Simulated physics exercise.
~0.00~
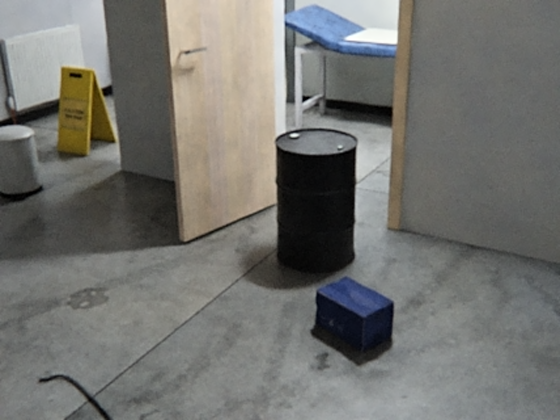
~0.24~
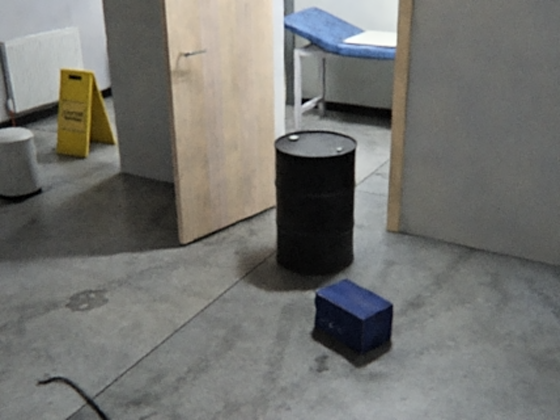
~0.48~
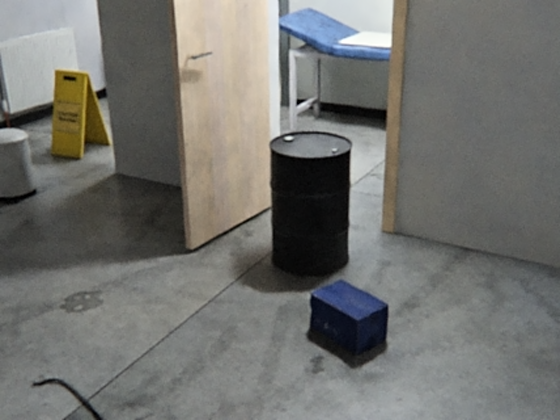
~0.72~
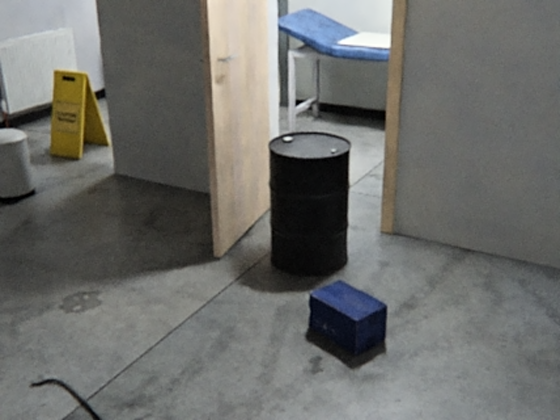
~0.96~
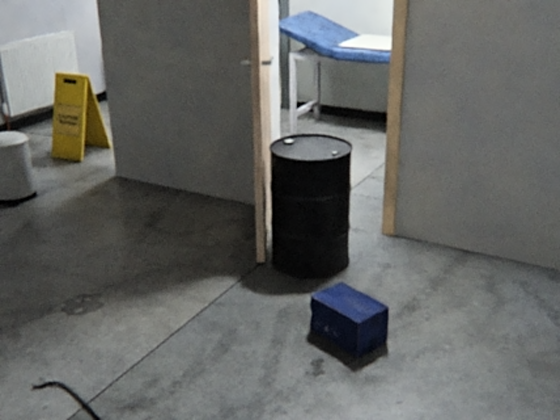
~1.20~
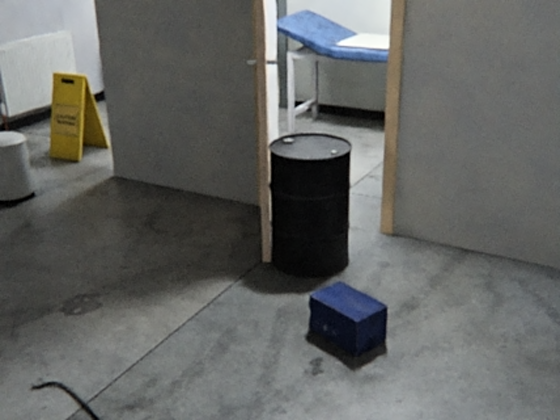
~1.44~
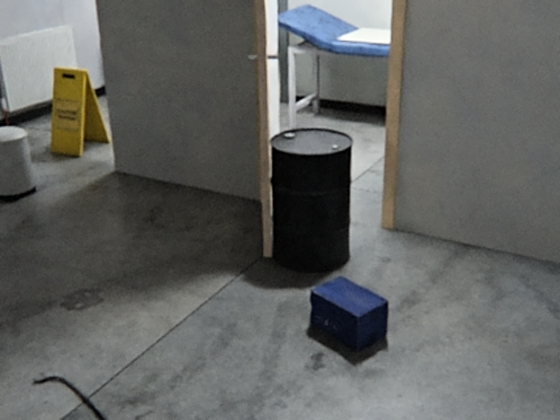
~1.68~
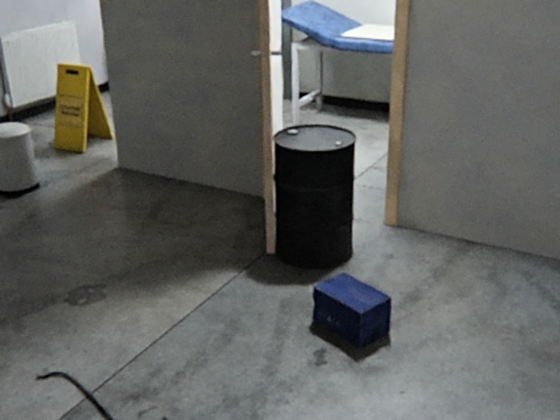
A wooden door standing wide open swung toward its doorway behind a black drum, then stopped partway, still leaving the room and its blue bed in view, while the drum and the blue box on the grey floor stayed put.
